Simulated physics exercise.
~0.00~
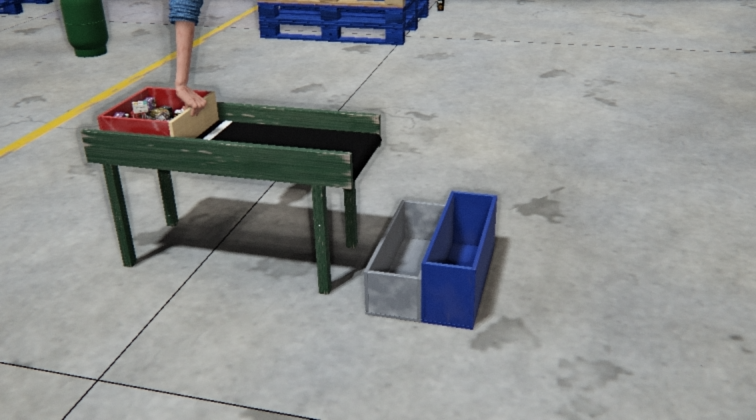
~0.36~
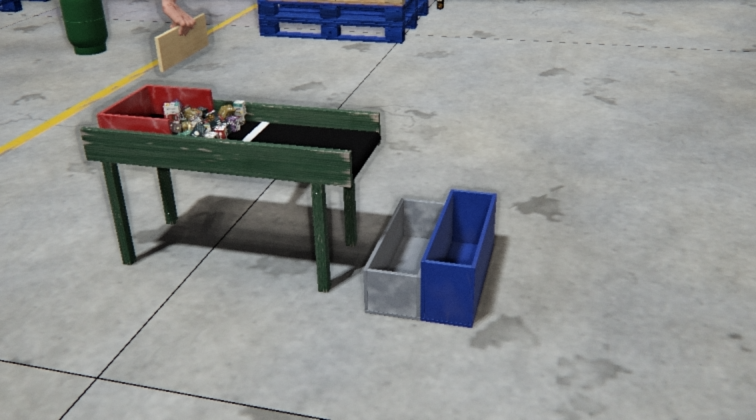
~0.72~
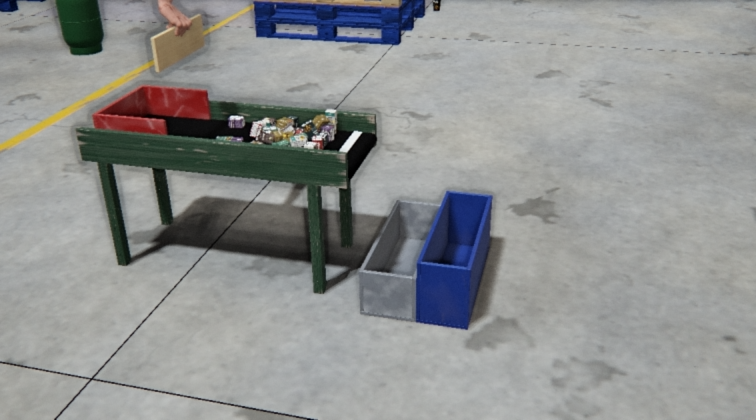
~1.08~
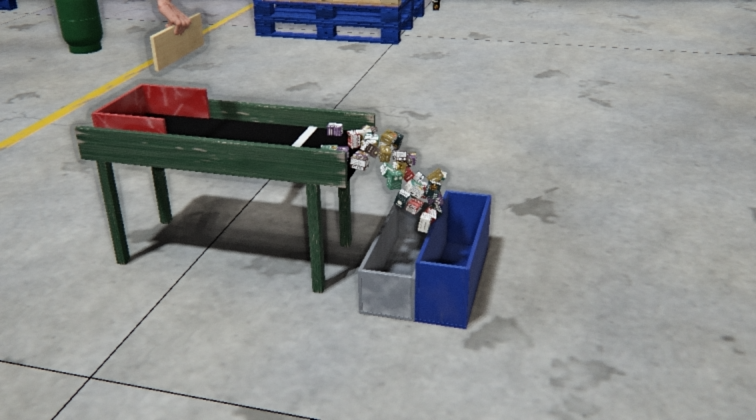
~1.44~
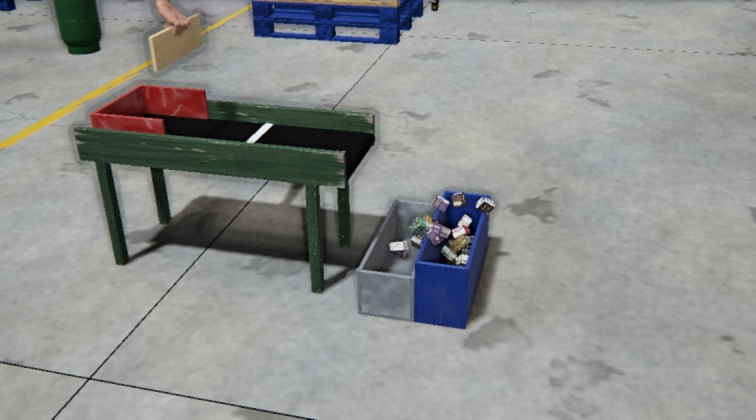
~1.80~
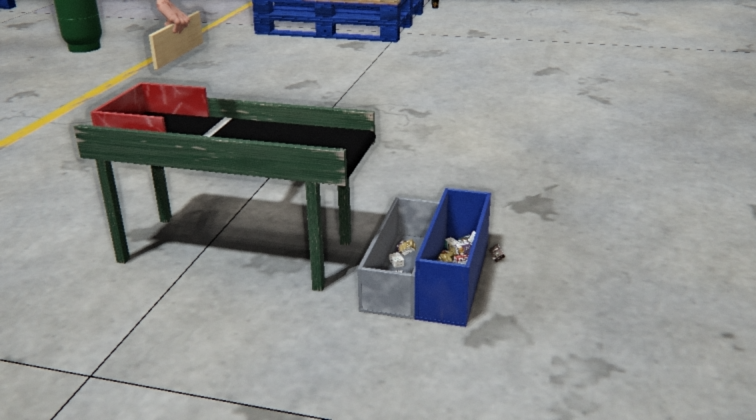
A hand lifts a gate, and small cartons ride the belt and drop mostly into the blue tote.
